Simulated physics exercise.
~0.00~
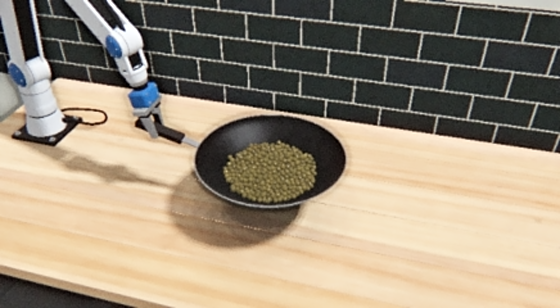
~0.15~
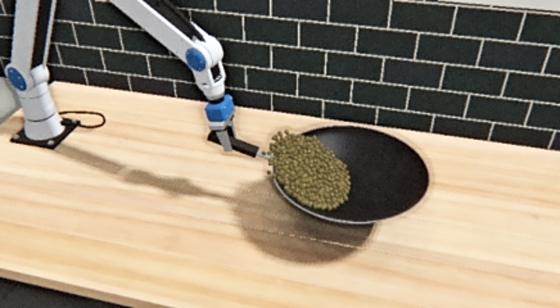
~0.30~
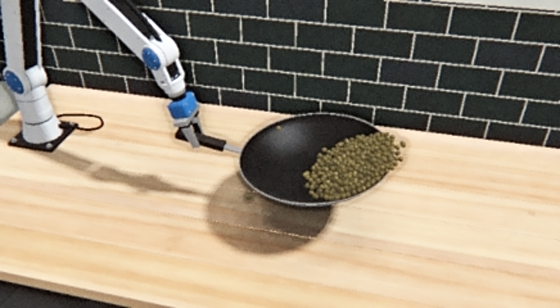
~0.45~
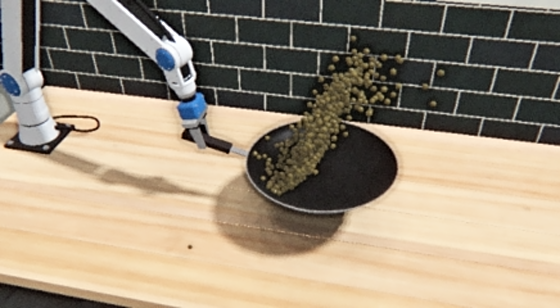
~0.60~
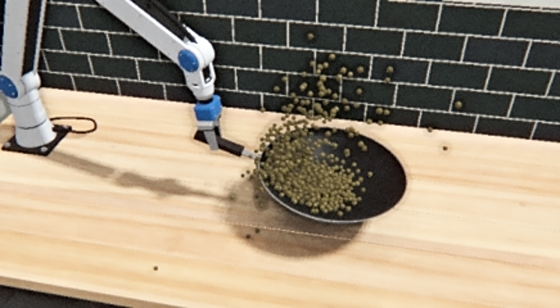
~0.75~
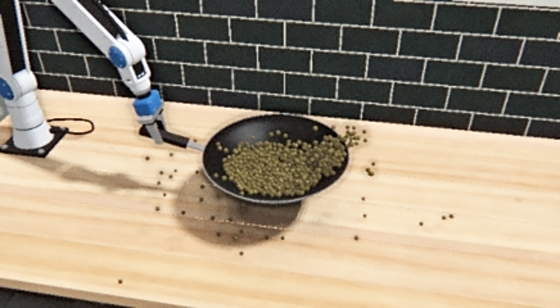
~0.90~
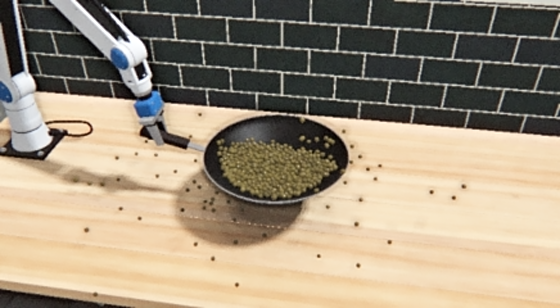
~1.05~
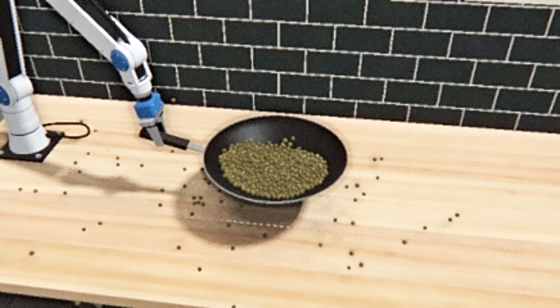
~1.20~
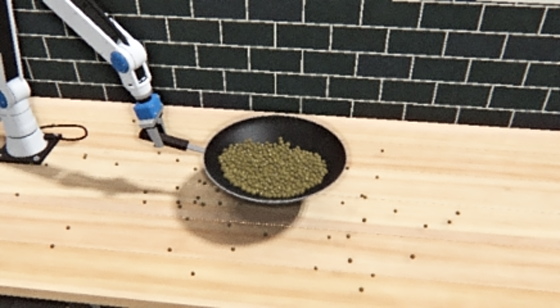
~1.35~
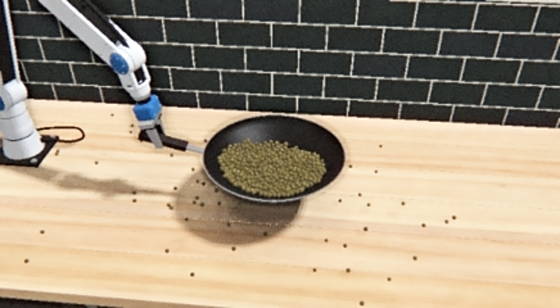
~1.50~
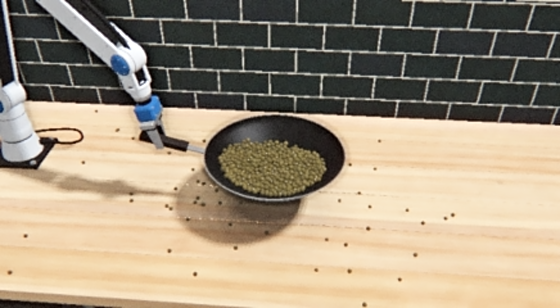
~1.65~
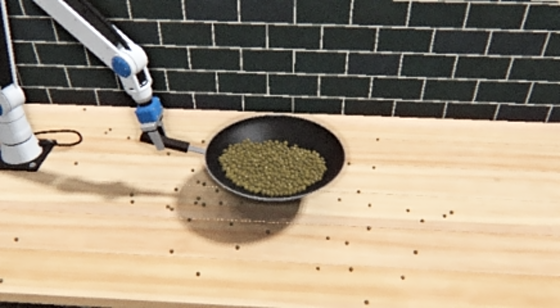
A white and blue robot arm swung a black wok of small greenish beads right and left over a wooden counter, tossing the beads up; most landed back in the wok, which came to rest while strays scattered across the counter.
